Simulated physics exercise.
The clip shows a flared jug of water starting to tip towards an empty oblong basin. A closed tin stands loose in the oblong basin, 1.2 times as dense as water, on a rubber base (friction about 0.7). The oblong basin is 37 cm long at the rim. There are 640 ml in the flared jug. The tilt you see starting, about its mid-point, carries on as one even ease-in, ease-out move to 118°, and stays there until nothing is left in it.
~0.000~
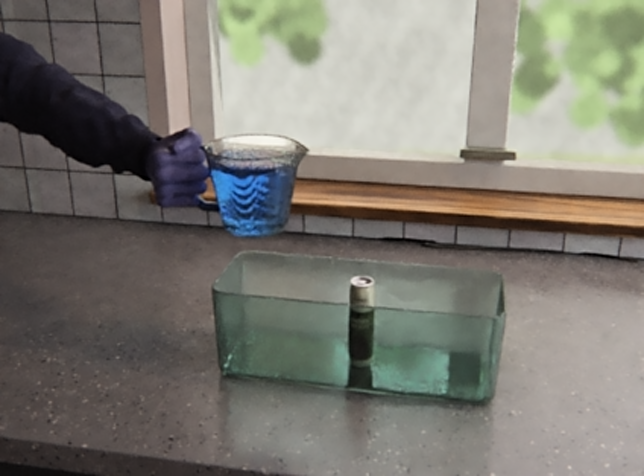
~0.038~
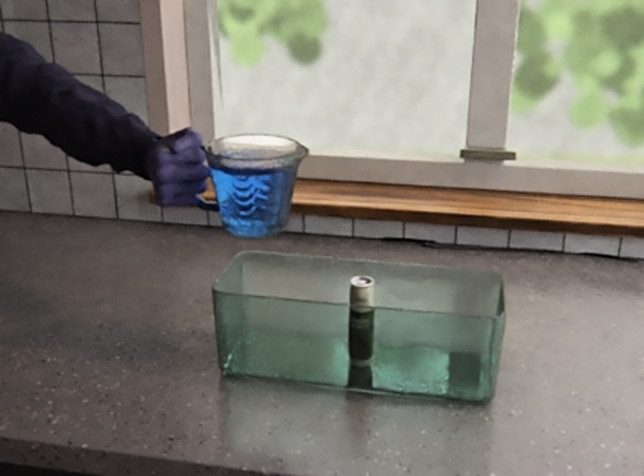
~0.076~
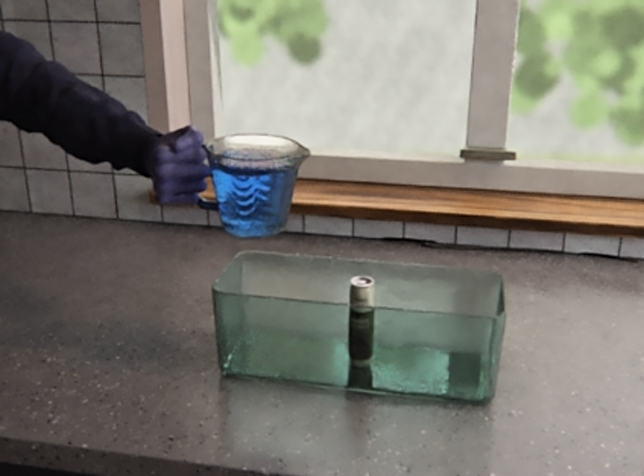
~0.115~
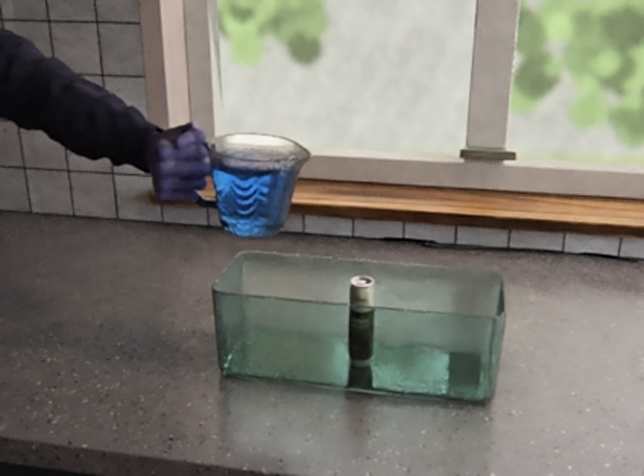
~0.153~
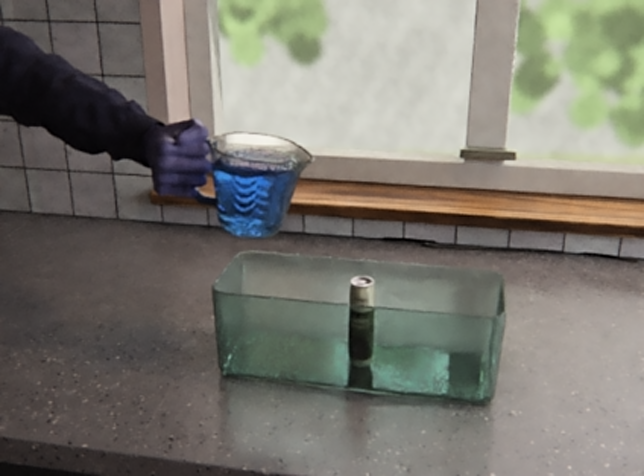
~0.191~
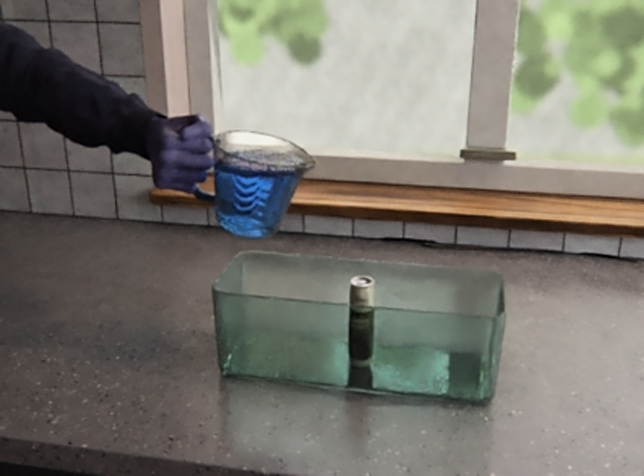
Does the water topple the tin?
The tin remains upright.
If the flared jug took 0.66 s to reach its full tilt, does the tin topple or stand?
The tin stays up.
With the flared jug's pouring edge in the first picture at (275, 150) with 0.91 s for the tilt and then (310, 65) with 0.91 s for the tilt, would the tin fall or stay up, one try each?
First it keeps standing; then it falls.
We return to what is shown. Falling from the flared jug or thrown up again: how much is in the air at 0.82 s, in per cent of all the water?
Near 6 in a hundred.
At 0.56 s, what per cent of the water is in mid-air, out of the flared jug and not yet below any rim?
Near 26 in a hundred.
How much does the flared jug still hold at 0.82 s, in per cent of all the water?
About 4 per cent.
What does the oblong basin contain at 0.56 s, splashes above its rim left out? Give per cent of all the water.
Some 14 per cent.
By 0.56 s the tilt is 79° and 59 per cent is still to pour; the tin stands where it began.
By 0.82 s the tilt is 115° and 4 per cent is still to pour; the tin stands 1 cm from where it began.
By 1.11 s the tilt is 118° and 0 per cent is still to pour; the tin stands where it began.
By 1.41 s the tilt is 118° and 0 per cent is still to pour; the tin stands 1 cm from where it began.
At rest the tin stands 1 cm from where it began.
